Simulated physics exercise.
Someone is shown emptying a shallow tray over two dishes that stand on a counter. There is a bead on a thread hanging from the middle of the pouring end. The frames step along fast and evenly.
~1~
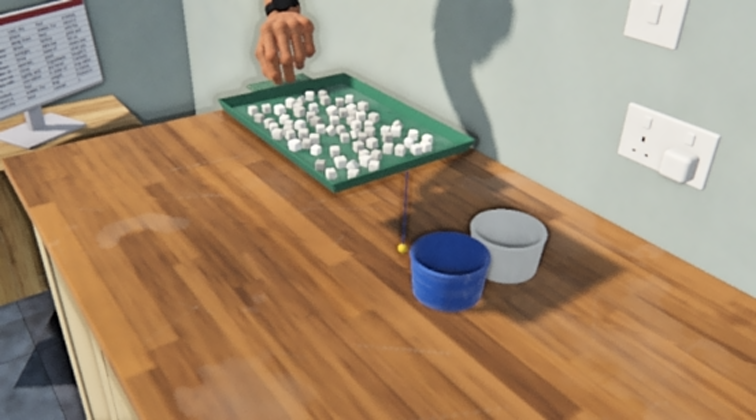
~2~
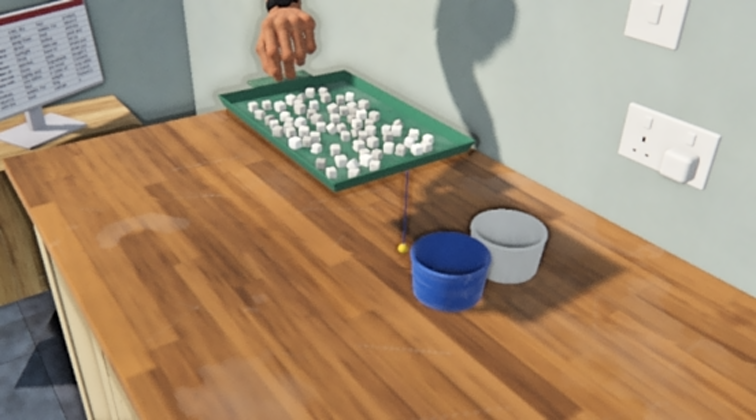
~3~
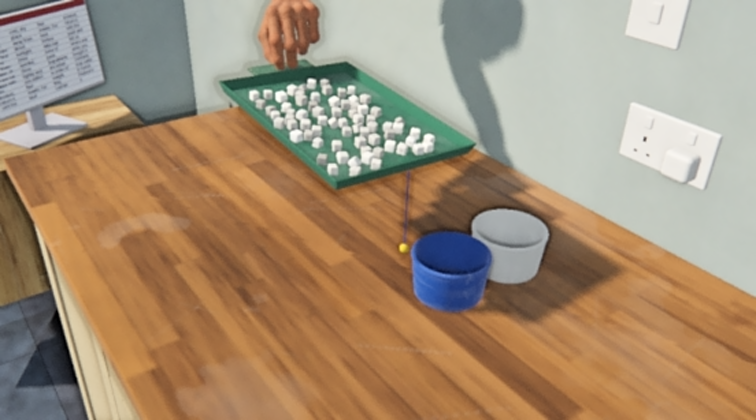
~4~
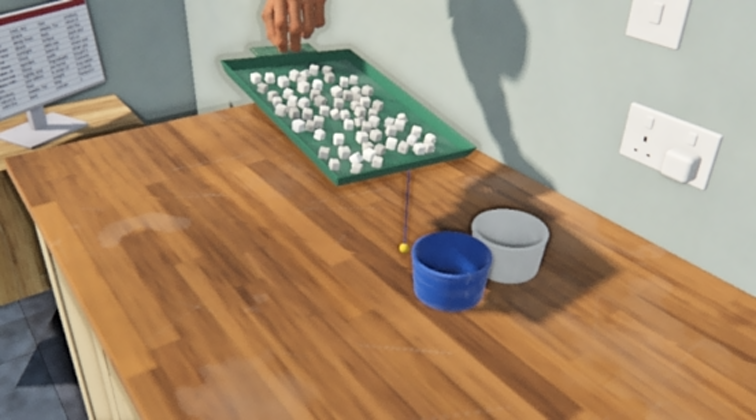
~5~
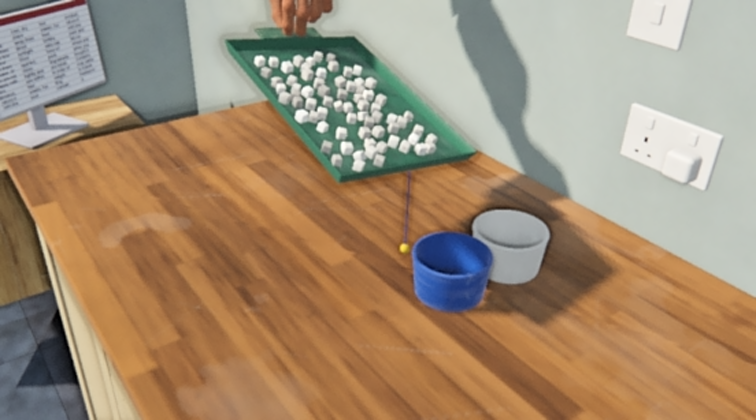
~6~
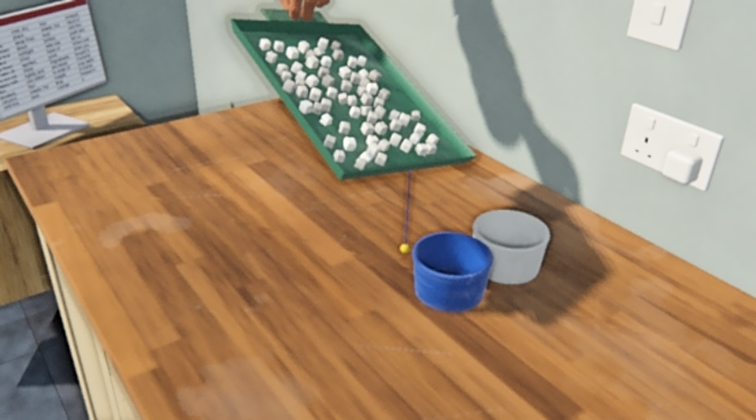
The footage shows a hand holding a green tray of white cubes above a wooden counter with a blue dish and a white dish, then raising its far end so the tray slopes more steeply toward the dishes.
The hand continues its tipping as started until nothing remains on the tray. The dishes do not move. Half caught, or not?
Between them the dishes get the bulk of it.
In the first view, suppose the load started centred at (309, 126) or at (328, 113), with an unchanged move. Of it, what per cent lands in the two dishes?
First case: Close to 80 %; second case: Close to 80 %.
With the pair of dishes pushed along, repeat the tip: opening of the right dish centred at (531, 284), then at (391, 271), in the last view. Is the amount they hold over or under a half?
First the smaller part, then the smaller part.
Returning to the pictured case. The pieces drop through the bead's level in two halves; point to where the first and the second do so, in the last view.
It passes near (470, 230) first and then near (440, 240).
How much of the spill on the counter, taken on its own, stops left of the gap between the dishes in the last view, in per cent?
Estimate: About 90 percent.
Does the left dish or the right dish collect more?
The one to the left.
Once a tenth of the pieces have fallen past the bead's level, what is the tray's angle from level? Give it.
The tilt is near 80° by then.
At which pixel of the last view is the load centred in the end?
Once nothing moves, the middle sits near (454, 278).
Soon, tray tipped steeply; nearly all on the tray; a small part in the air.
A while on, tray tipped past a quarter turn; a small part on the tray; about a quarter in the left dish; a small part in the right dish; a small part outside both; about half in the air.
Towards the end, tray tipped past a quarter turn; about half in the left dish; a small part in the right dish; about a third outside both.
Finally, tray tipped past a quarter turn; about half in the left dish; a small part in the right dish; about a third outside both.
